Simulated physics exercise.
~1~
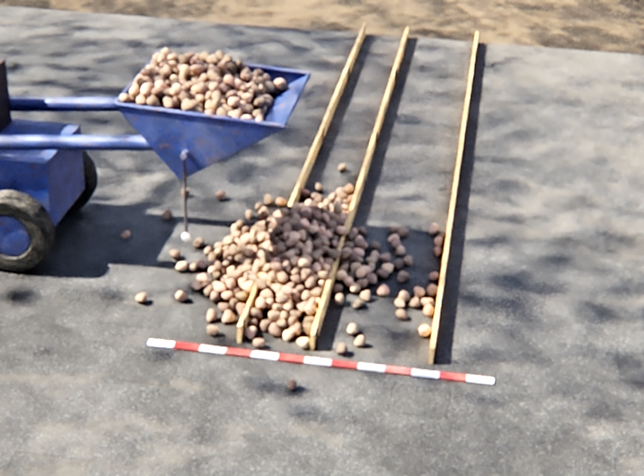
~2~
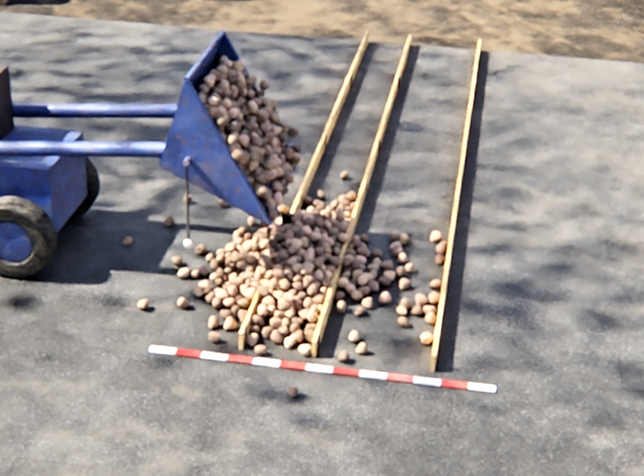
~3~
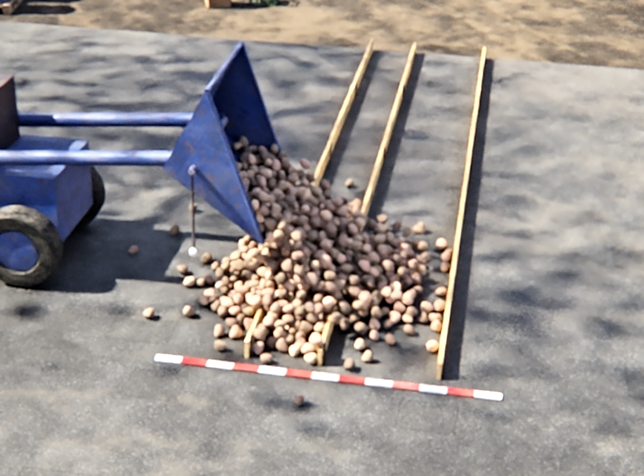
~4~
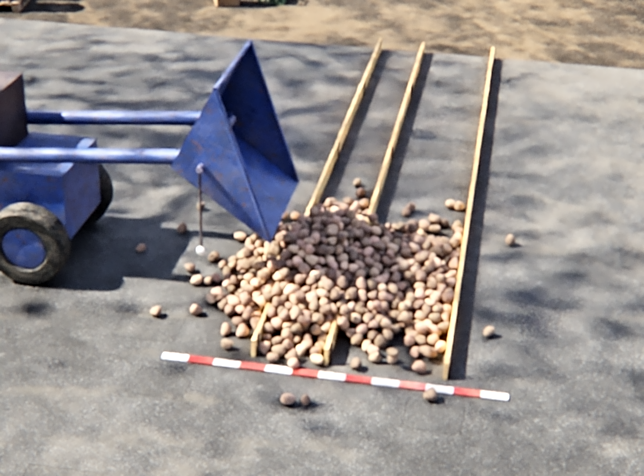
On grey ground, a blue bucket tips its brown stones onto a heap spreading right across planks.
